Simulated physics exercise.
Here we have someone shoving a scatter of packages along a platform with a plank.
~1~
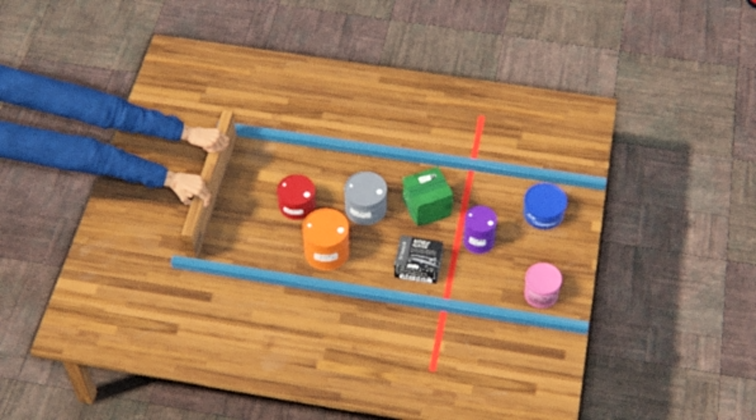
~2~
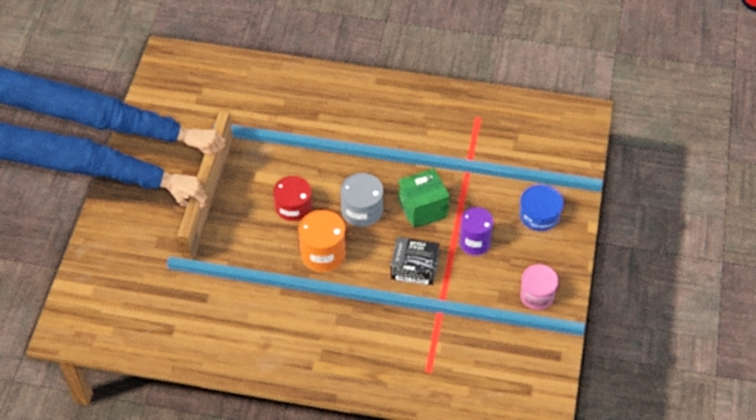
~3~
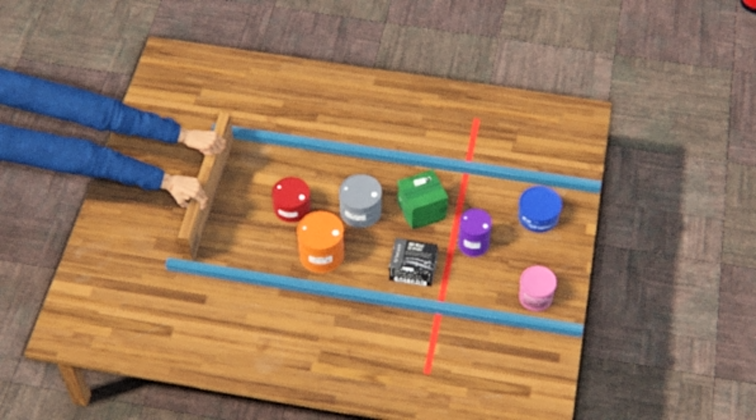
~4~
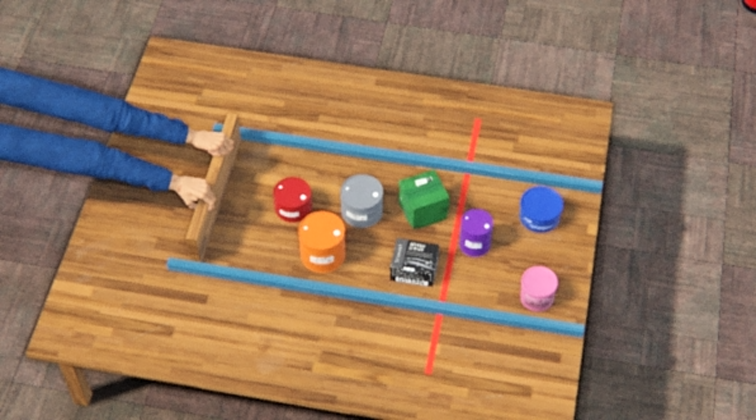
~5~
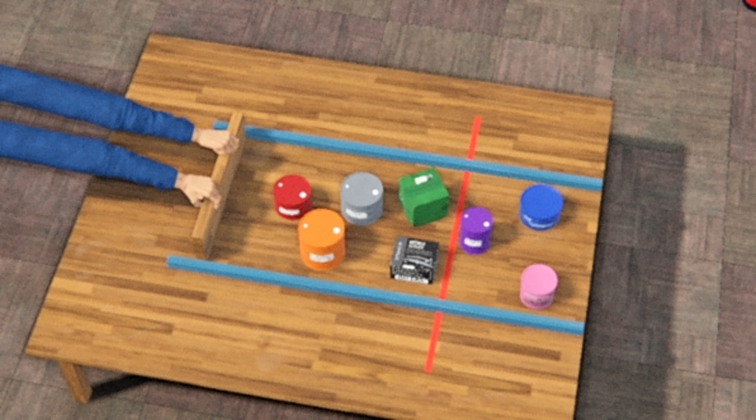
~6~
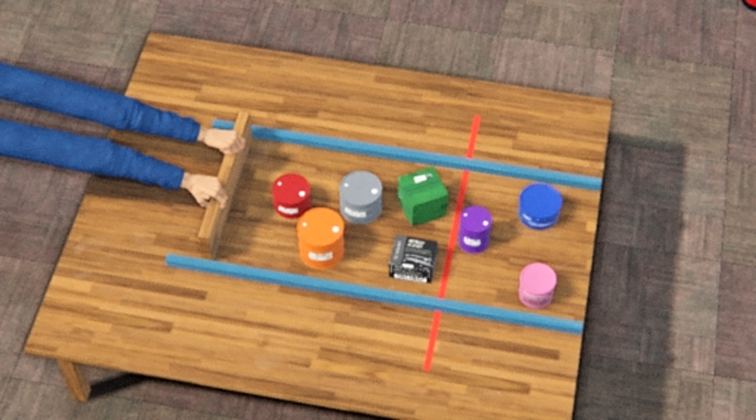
In this clip, two hands hold a wooden plank at the left of a table and slide it slightly right between blue strips, while the colourful containers and black box ahead of it, around a red line, stay practically still.
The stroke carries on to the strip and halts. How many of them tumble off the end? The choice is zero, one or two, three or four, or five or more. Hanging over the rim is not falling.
The number that fall off is zero.
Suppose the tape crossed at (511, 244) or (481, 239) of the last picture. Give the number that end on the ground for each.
Down on the ground: 2 and 0.
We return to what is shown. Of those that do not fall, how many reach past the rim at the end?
Overhanging: 1.
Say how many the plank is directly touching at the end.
The number is 2.
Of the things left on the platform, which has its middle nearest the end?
That is the blue pail.
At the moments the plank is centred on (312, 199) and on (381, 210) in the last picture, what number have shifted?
At the one place 3, at the other 5.
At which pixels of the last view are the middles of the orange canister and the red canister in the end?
First (469, 263), then (474, 224).
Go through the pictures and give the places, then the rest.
Pink pail (542, 286); blue pail (545, 207); purple canister (480, 230); plank (210, 184); tape (459, 235), in the first picture.
Blue pail (541, 208); plank (207, 185), in the second picture.
Purple canister (475, 233); black box (414, 262), in the third picture.
Pink pail (538, 289); red canister (293, 200), in the fourth picture.
Blue pail (540, 208); orange canister (322, 240), in the fifth picture.
Pink pail (537, 286); blue pail (540, 207); purple canister (475, 230); plank (226, 186); tape (454, 235), in the sixth picture.
A little later, none off yet; pink pail at rest near (537, 286); blue pail at rest near (540, 207); purple canister at rest near (475, 230).
When it is over, the number that fall off is zero.
